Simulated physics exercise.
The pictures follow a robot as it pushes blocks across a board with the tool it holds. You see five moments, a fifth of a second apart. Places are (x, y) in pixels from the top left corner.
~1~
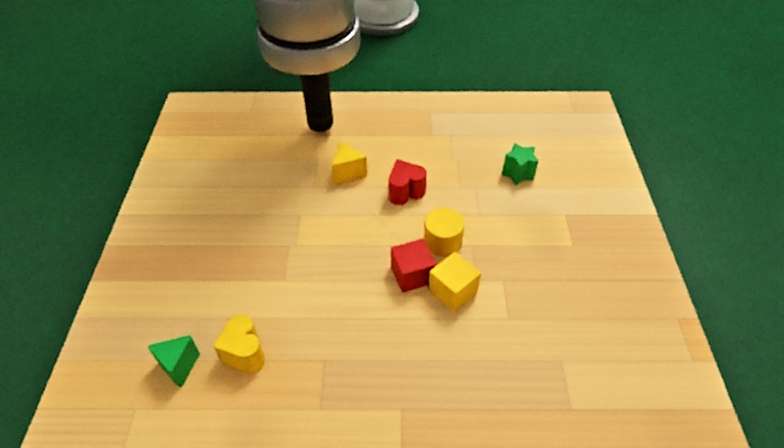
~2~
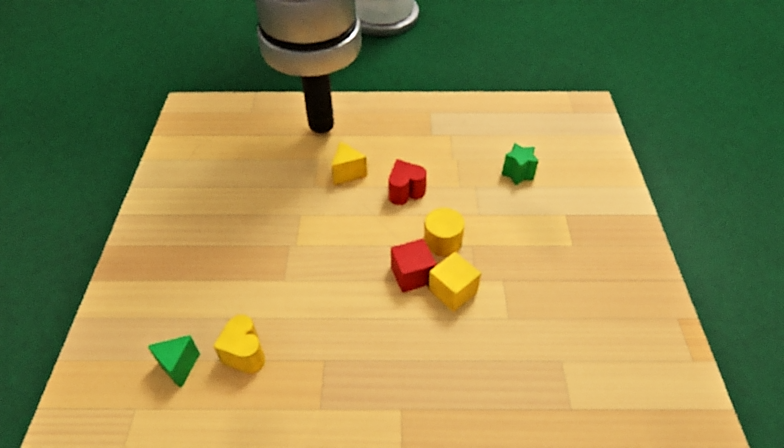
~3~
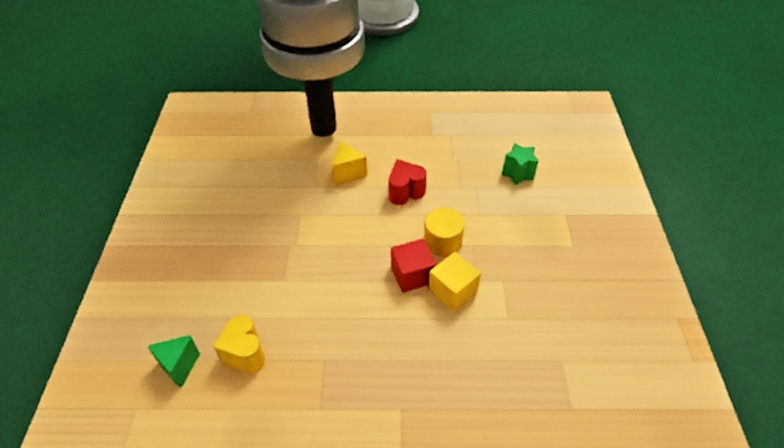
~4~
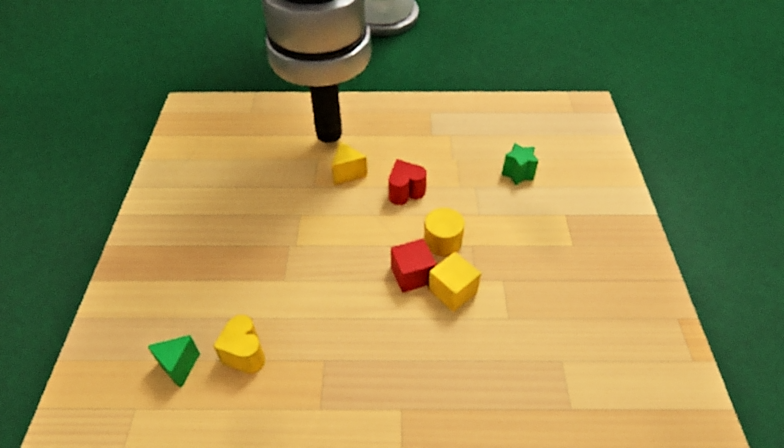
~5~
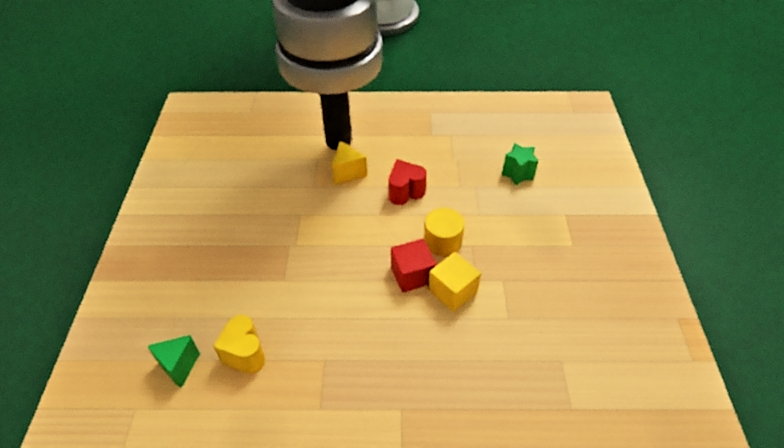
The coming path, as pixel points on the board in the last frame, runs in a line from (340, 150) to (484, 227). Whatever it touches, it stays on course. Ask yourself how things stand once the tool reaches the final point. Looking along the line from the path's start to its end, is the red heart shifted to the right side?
In short: Yes.
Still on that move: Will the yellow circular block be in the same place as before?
That would be a no.
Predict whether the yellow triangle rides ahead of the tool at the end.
I'd say the yellow triangle has slipped off and sits beside or behind the tool.
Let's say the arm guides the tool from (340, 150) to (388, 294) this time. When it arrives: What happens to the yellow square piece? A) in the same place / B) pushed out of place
I'll go with B - pushed out of place.
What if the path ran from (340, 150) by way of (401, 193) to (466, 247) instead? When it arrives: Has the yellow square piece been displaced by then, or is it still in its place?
At the moment the path ends, the yellow square piece no longer stands where it did.
The first path, step by step. One third of the way, tool at (384, 166); yellow triangle at (356, 169), turned 80° clockwise.
Two thirds of the way, tool at (433, 193); yellow triangle at (356, 169), turned 80° clockwise; red heart at (432, 203), turned 90° clockwise; yellow circular block at (449, 232).
At the end, tool at (485, 220); yellow triangle at (356, 169), turned 80° clockwise; red heart at (435, 208), turned 110° clockwise; yellow circular block at (450, 237); yellow square piece in place.
